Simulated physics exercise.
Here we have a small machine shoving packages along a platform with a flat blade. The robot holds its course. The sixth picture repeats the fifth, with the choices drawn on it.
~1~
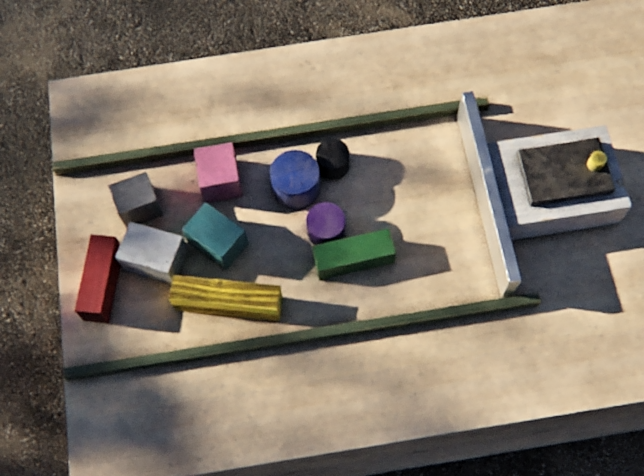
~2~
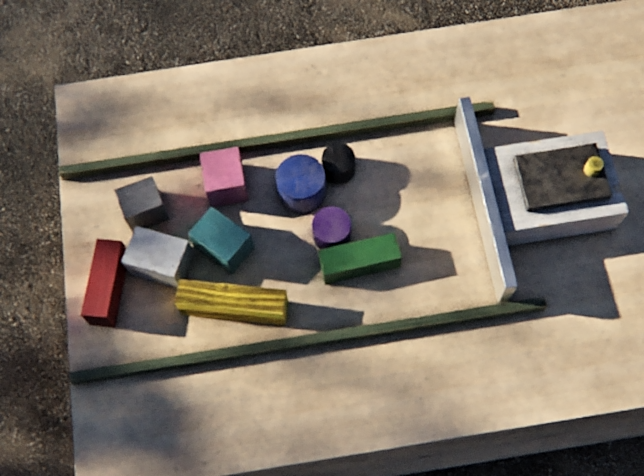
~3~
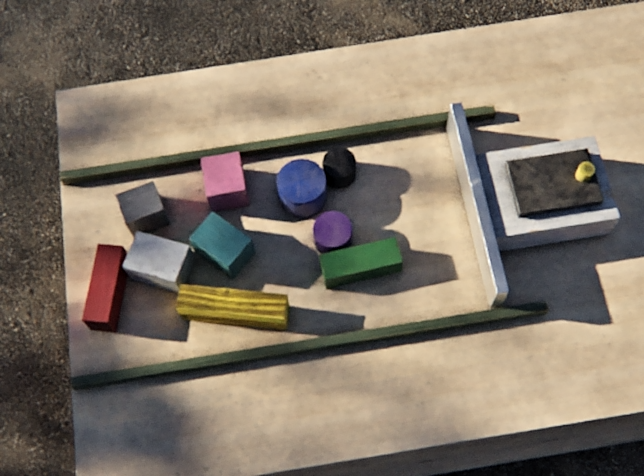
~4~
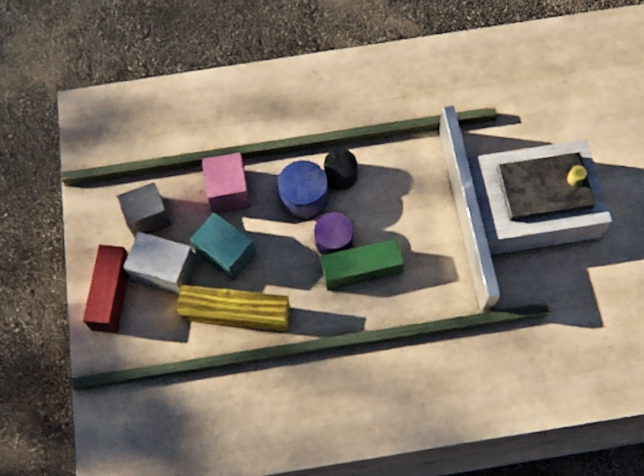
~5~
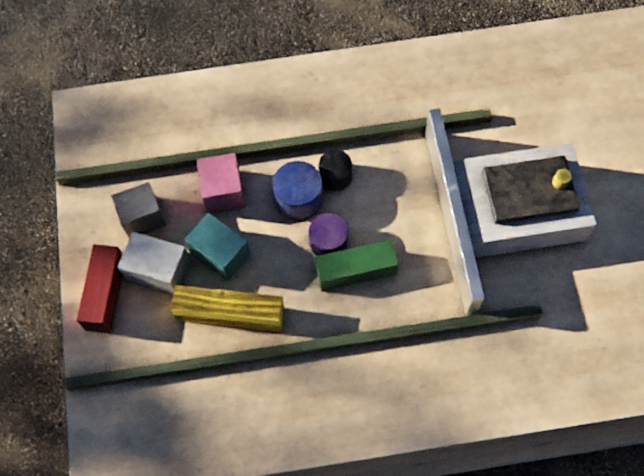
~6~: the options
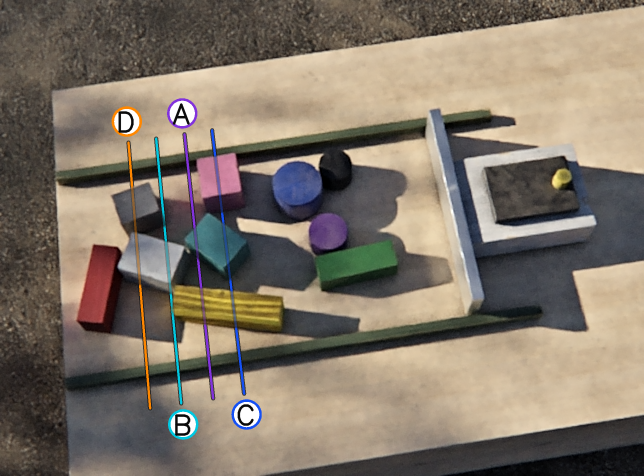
A small white machine with a dark top slowly pushed a flat blade a short way left along a pale platform, between two green rails, while the colourful blocks and canisters ahead sat undisturbed.
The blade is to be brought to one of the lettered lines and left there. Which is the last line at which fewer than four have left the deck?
D is the last line within the limit.
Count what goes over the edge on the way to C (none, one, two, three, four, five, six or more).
The count is none.
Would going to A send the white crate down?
No.
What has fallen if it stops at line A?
The red stick.
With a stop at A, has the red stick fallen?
Yes.
On the copy, A at (198, 259); B at (168, 263); C at (227, 254); D at (139, 268).
On D. First, robot (409, 207); black canister (307, 171); blue canister (280, 197).
Then, robot (294, 224); red stick (74, 297); white crate (116, 275).
Finally, robot (204, 238); red stick over the edge; grey crate over the edge; three fallen.
By contrast, A is within the limit but short; B is within the limit but short; C is within the limit but short.
